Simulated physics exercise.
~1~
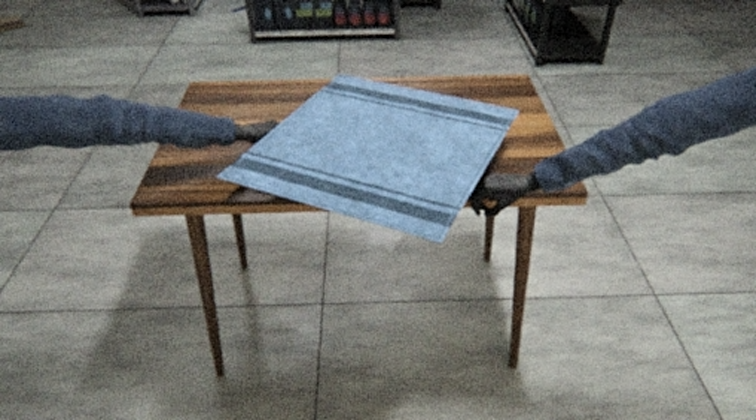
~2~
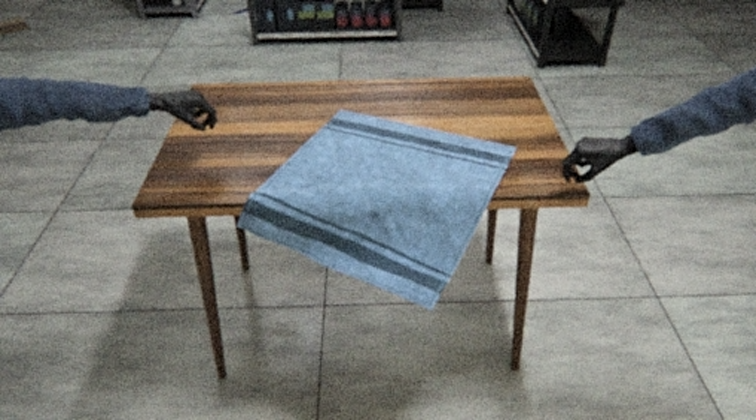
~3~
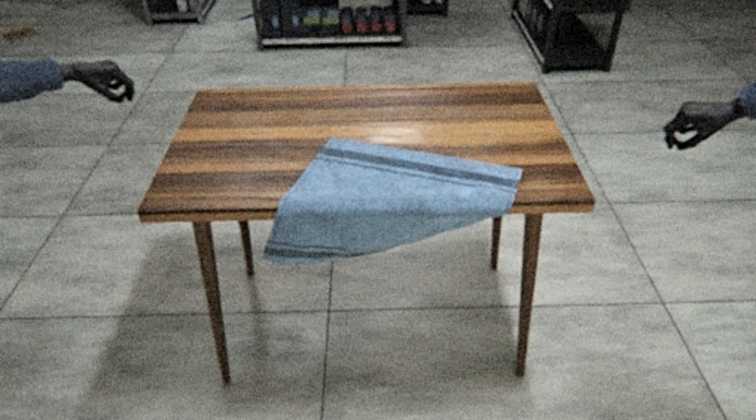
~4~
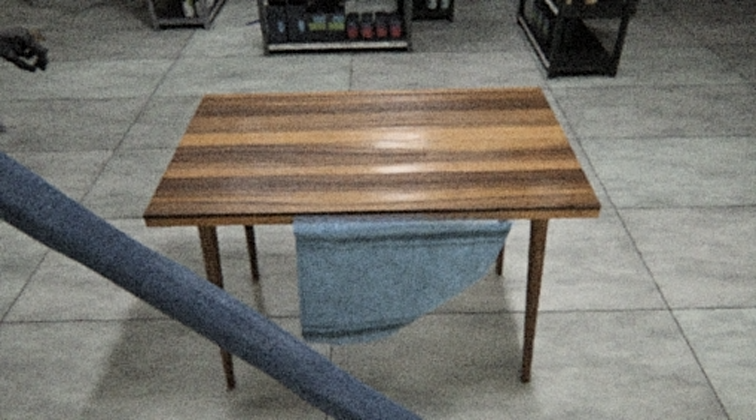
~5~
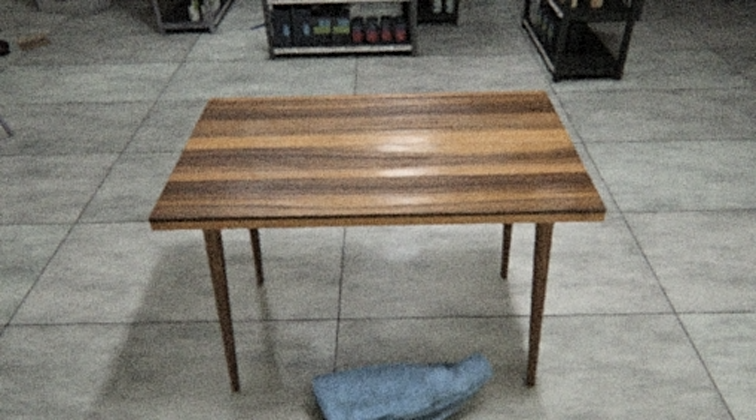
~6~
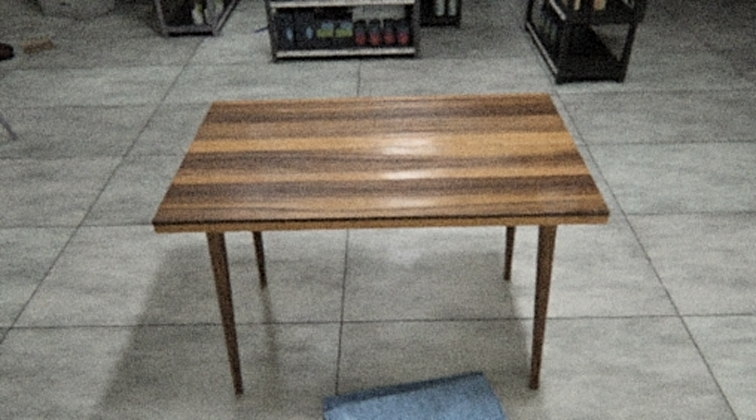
We see two hands lay a blue hand towel with dark stripes over the front edge of a striped wooden table and let go. As the arms withdraw, the towel slides over the edge, drops off, and ends up on the tiled floor in front of the table.
